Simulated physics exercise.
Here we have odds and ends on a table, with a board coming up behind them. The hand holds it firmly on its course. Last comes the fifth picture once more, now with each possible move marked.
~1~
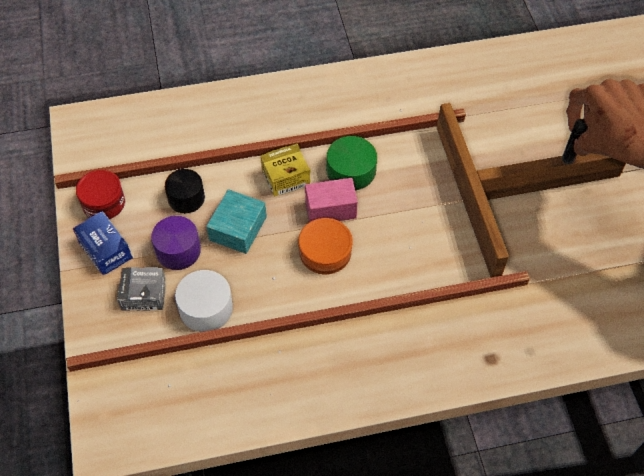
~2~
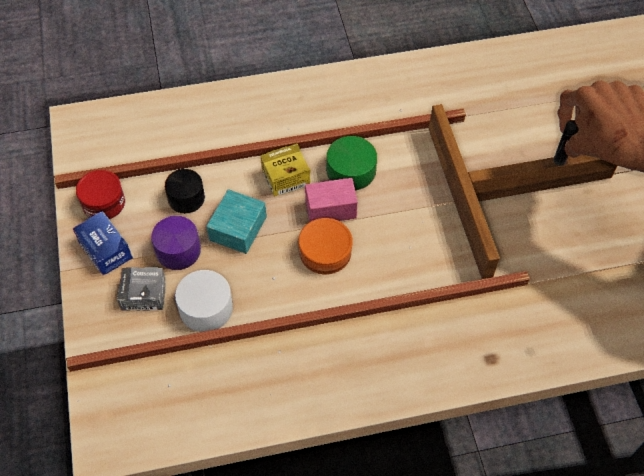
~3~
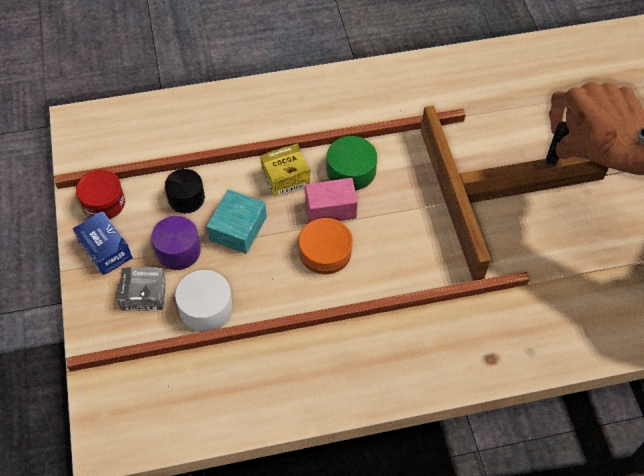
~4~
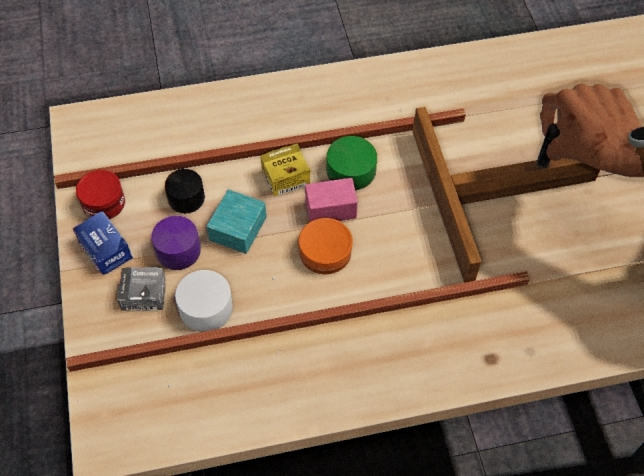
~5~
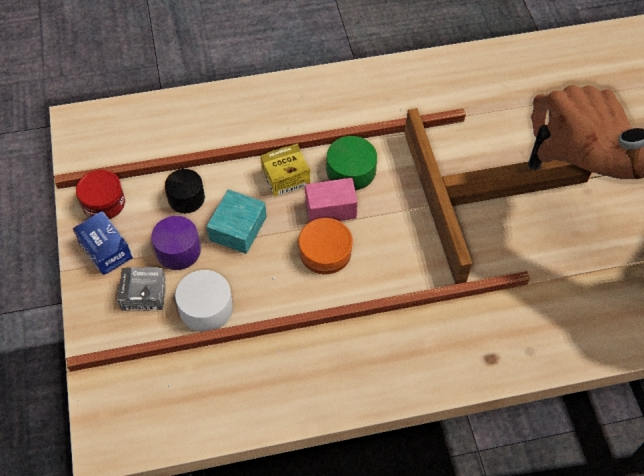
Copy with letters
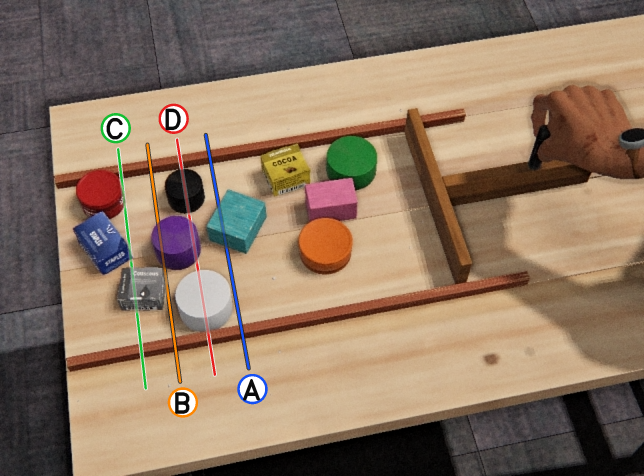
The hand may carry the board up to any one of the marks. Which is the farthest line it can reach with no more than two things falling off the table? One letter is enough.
No farther than D.
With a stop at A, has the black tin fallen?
By then, no.
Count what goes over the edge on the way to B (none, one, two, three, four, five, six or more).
Four.
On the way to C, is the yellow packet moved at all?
Yes.
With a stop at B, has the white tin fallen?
No.
On the marked copy, A at (225, 242); B at (162, 253); C at (131, 259); D at (194, 248).
Following D. Soon after the start, board (351, 197); yellow packet (261, 173); green tin (308, 173).
Later, board (264, 212); blue box (97, 243); red jar (96, 195).
In the end, board (195, 224); blue box over the edge; red jar over the edge; two fallen.
As for the rest, A is within the limit but short; B drops four; C drops seven.
